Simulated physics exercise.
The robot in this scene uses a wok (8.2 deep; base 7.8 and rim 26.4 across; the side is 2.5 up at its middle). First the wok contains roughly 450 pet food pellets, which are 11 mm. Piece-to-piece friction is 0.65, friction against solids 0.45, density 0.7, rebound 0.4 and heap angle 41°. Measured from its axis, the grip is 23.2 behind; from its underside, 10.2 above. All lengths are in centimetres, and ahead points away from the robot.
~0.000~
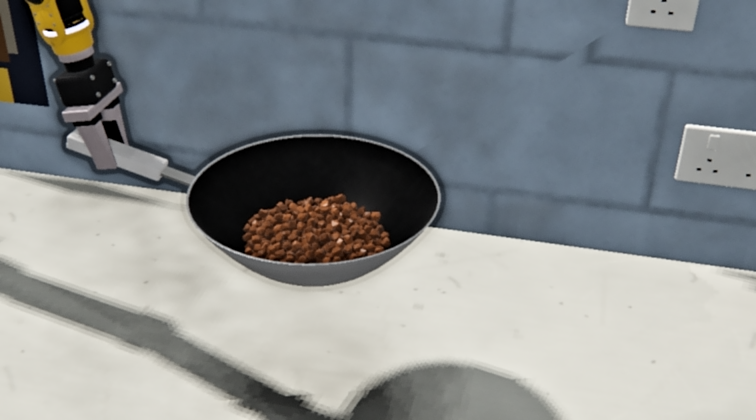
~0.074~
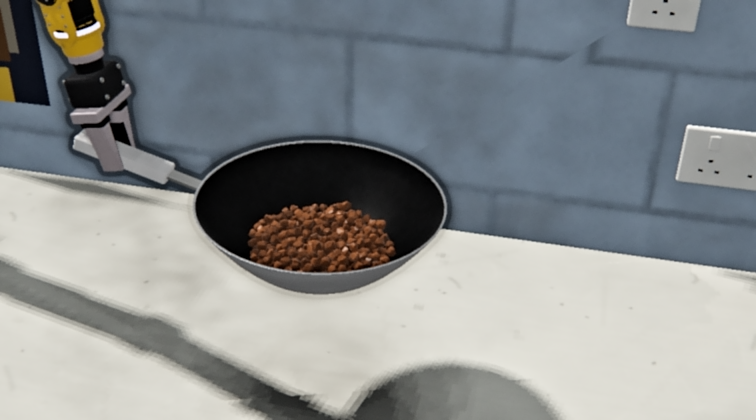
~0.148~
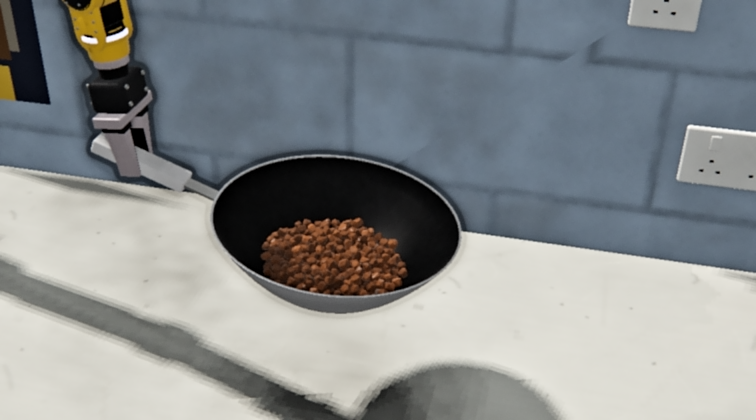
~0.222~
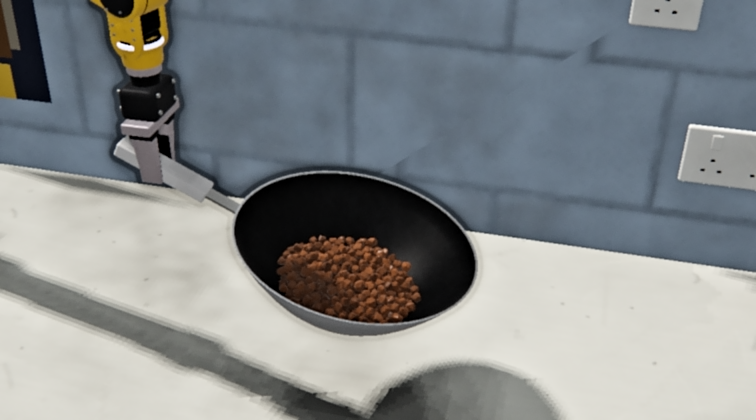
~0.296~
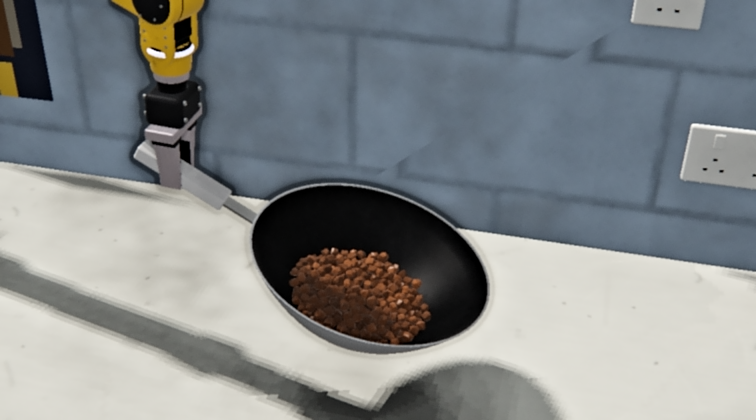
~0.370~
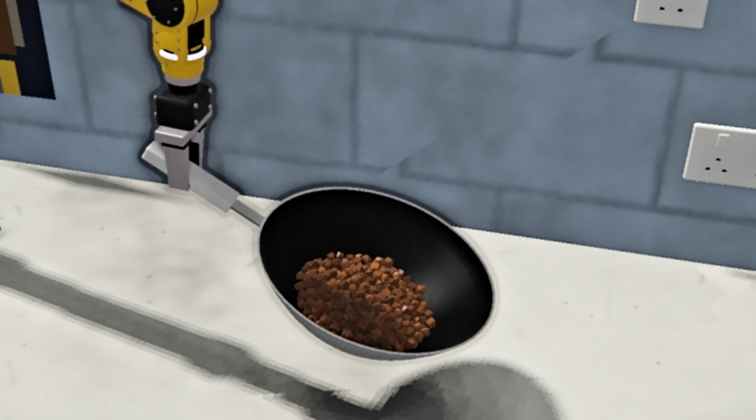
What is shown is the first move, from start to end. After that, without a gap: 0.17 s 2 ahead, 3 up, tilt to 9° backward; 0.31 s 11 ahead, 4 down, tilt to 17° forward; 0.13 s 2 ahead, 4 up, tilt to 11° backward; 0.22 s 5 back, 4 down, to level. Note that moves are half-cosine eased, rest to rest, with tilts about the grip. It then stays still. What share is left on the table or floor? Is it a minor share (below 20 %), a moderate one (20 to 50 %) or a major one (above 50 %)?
It is a major share.
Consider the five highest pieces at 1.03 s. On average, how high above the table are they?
49 cm, roughly.
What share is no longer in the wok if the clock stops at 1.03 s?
About 60 % up to now.
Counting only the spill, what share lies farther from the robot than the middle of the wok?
100 per cent, roughly.
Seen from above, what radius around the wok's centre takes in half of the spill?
Close to 42 cm from the centre.
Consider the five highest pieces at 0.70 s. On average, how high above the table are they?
They are near 31 cm up.
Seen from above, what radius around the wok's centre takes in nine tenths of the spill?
It comes out at close to 55 centimetres.
After 0.70 s, tilted 5° forward, highest piece 32 above the table; 419 in the wok, 31 in flight or on a rim.
After 1.03 s, tilted 9° backward, highest piece 49 above the table; 188 in the wok, 262 in flight or on a rim.
After 1.40 s, level, highest piece 35 above the table; 118 on the table or floor, 1 in the wok, 331 in flight or on a rim.
After 2.45 s, level, highest piece 18 above the table; 449 on the table or floor, 1 in the wok.
In the end, 449 on the table or floor, 1 in the wok. That is 100 % on the table or floor.
